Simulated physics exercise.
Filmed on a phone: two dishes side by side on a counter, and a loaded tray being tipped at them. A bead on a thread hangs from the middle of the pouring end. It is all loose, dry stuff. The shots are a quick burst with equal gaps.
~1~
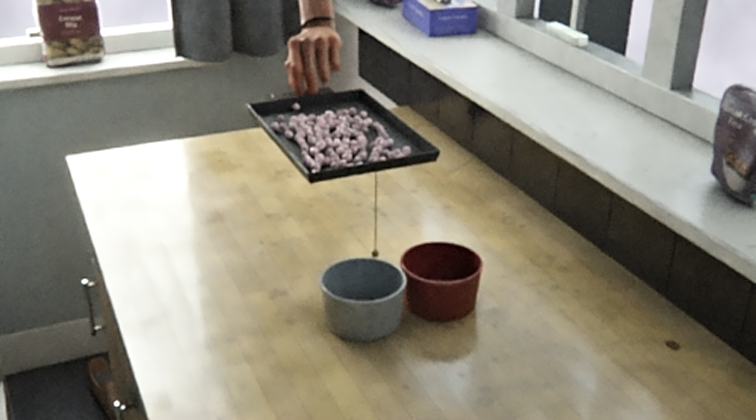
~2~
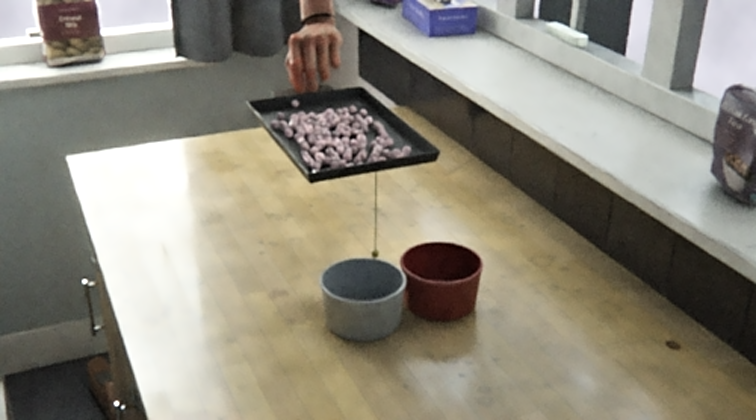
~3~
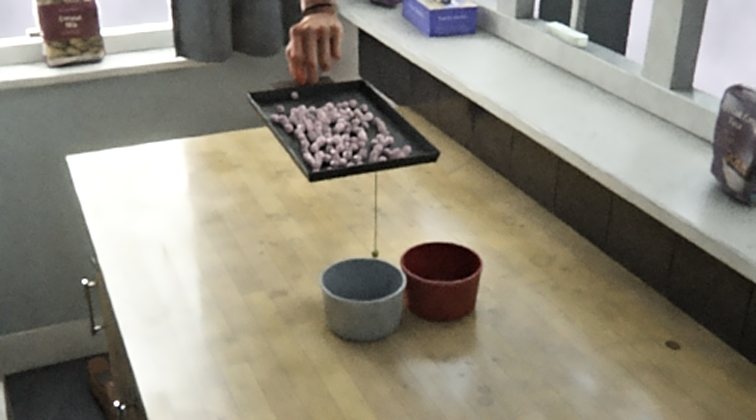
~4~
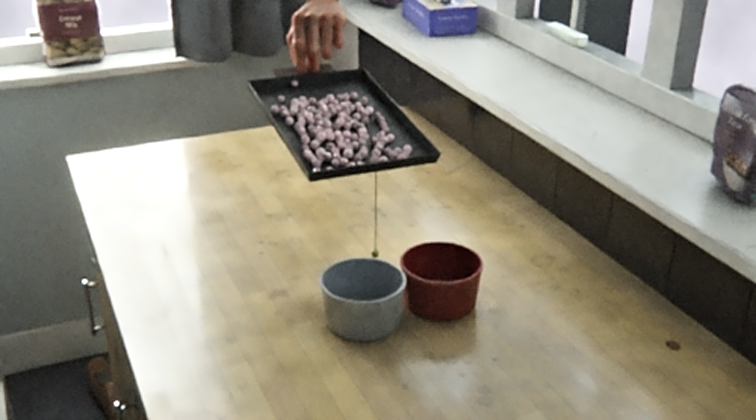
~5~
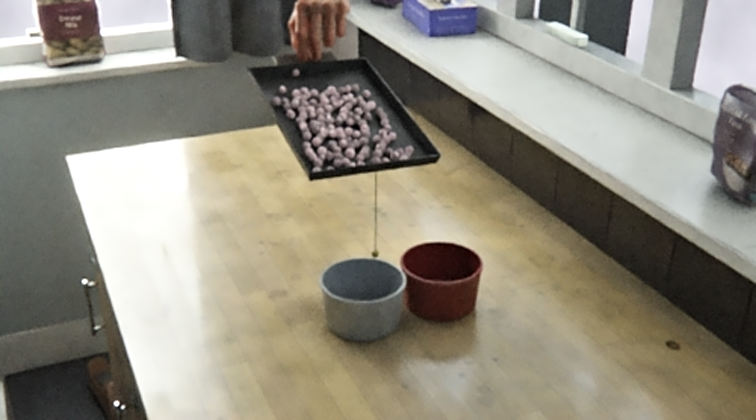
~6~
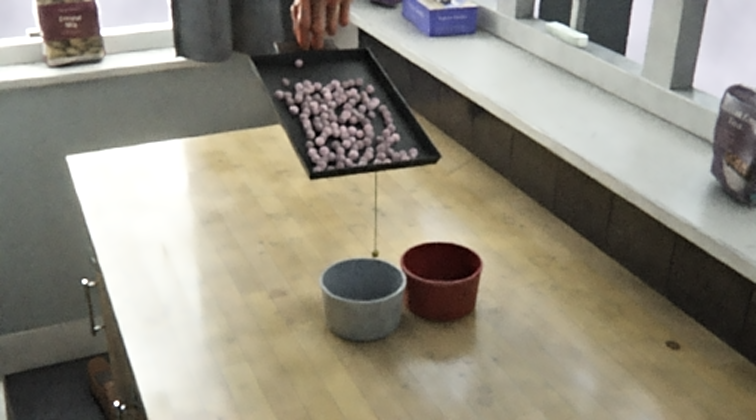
In this clip, a hand raises the back of a black tray of small pinkish balls above a blue-grey dish and a red dish, tilting it gradually steeper toward the viewer, while a bead hangs on a thread from its front edge.
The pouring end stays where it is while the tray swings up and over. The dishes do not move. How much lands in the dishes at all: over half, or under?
Caught overall: The larger part.
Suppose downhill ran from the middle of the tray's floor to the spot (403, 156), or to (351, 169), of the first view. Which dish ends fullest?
One: The right dish. Two: The left one.
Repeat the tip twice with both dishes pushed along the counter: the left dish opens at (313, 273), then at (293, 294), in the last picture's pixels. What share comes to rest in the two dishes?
In turn 10 and 40 in a hundred.
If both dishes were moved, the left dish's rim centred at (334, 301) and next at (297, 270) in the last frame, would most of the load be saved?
First the larger part, then less than half.
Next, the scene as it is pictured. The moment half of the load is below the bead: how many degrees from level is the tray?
Near 90 degrees.
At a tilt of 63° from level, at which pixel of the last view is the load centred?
Roughly at (386, 155).
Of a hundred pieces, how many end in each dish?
About: Left dish 30, right dish 50 per cent.
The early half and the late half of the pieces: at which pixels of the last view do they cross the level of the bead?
First near (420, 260), later near (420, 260).
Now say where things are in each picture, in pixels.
Corners of the pouring end at (310, 172) and (437, 150), level; middle of the load at (336, 136), sugar pearls; left dish at (380, 317); right dish at (460, 297); bead on its thread at (375, 254), in the first picture.
Corners of the pouring end at (310, 172) and (437, 150), level; middle of the load at (336, 135), in the second picture.
Corners of the pouring end at (310, 171) and (437, 151), tipped barely, lowest at the right corner; middle of the load at (336, 131), in the third picture.
Corners of the pouring end at (311, 171) and (437, 152), tipped a little, lowest at the right corner; middle of the load at (337, 126), in the fourth picture.
Corners of the pouring end at (311, 171) and (438, 153), tipped a little, lowest at the right corner; middle of the load at (338, 122), in the fifth picture.
Corners of the pouring end at (312, 170) and (438, 155), tipped clearly, lowest at the right corner; middle of the load at (342, 120), nearly all on the move; left dish at (380, 317); right dish at (460, 297), in the sixth picture.
Soon after the last picture, tray tipped steeply; most on the tray; a small part in the left dish; a small part in the right dish; a small part in the air.
A little later, tray tipped past a quarter turn; a stray few on the tray; about a quarter in the left dish; about a third in the right dish; about a quarter outside both; a small part in the air.
Later still, tray tipped past a quarter turn; about a third in the left dish; about half in the right dish; about a quarter outside both.
By the end, tray tipped past a quarter turn; about a third in the left dish; about half in the right dish; about a quarter outside both.
